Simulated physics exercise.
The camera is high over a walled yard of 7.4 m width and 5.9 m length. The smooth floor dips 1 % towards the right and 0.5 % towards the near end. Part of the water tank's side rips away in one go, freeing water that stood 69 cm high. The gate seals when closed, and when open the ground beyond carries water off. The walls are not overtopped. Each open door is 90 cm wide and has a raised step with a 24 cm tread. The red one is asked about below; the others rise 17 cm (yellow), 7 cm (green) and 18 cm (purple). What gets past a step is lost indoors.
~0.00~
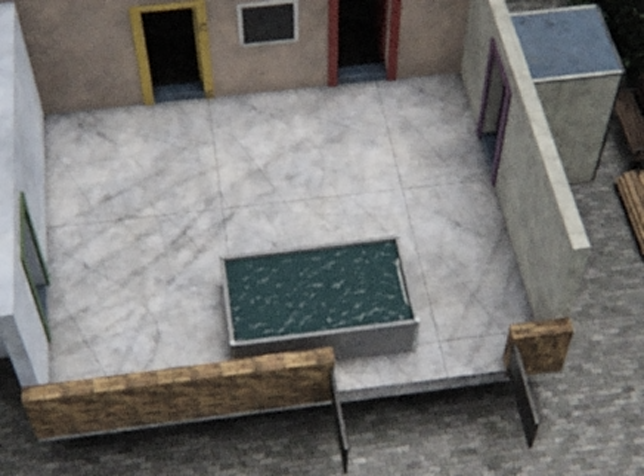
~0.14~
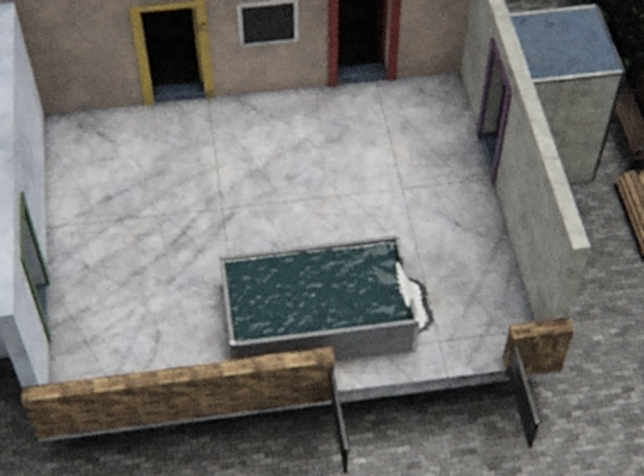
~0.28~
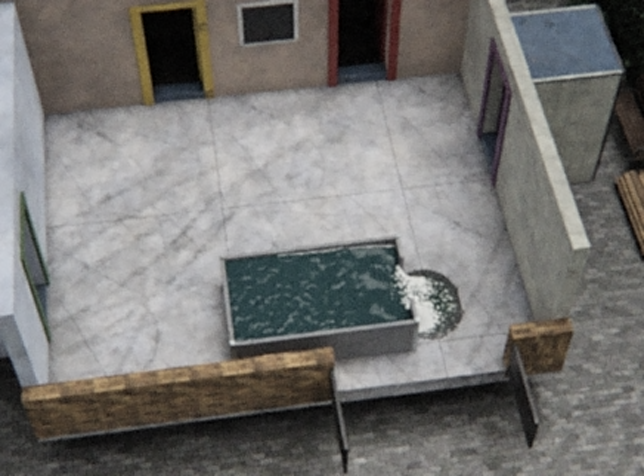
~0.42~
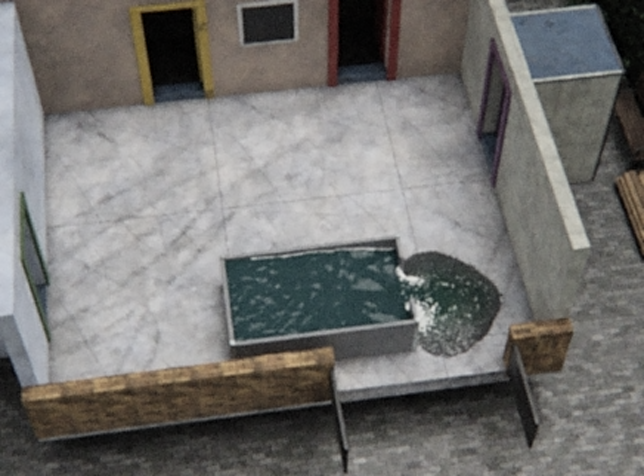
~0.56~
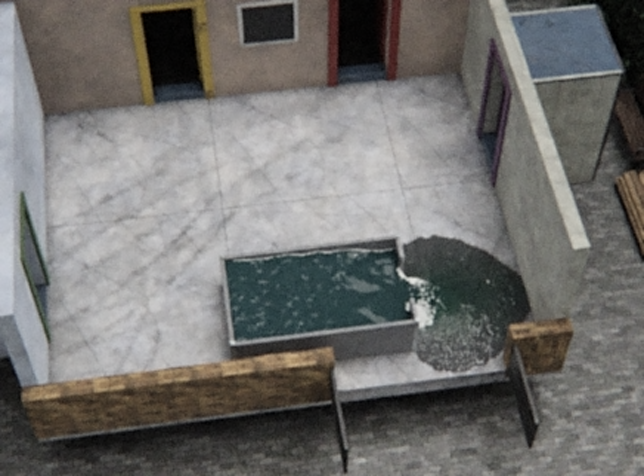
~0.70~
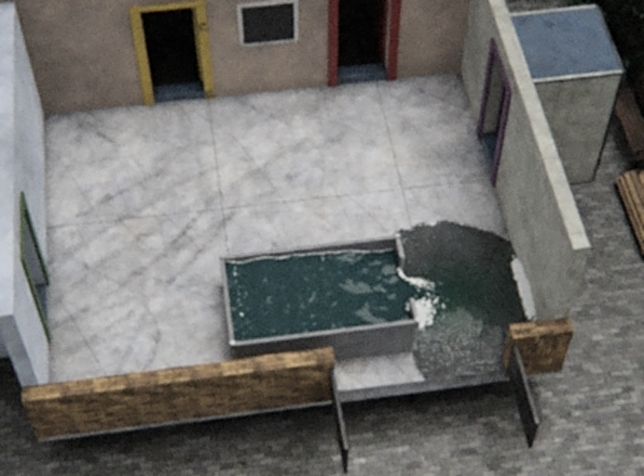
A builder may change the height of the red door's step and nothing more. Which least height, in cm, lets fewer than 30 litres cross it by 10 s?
Some 9 cm above the ground.
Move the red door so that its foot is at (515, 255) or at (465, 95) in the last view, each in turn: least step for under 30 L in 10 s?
Roughly 26 and 13.0 cm.
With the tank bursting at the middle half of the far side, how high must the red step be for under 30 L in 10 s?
About 15 cm.
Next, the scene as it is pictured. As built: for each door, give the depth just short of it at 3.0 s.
In cm: Yellow 0, red 3, green 0, purple 10.
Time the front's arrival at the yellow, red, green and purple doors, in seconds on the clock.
Yellow 5.0 s, red 3.0 s, green 9.5 s, purple 1.4 s.
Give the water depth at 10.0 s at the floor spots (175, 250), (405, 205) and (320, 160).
In that order: 2, 2 and 4 cm.
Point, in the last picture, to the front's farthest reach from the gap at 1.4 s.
Near (490, 169).
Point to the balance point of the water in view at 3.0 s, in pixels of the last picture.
Around (388, 286).
After 1.4 s water covers 15 % of the floor, deepest (44 cm) near (544, 351); it has not reached the red door.
After 3.0 s water covers 25 % of the floor, deepest (36 cm) near (544, 351); it has not reached the red door.
After 10.0 s water covers 85 % of the floor, deepest (14 cm) near (544, 351); 7 cm at the red door, 0 litres in over its 19 cm step.
At the red door as built, the water arrived by 3.1 s and peaked near 15 cm at 3.8 s.
With a step of 8 cm, 46 litres would have come in within the 10 s; with 11 cm, 12 litres. So under 30 litres takes about 9 cm.
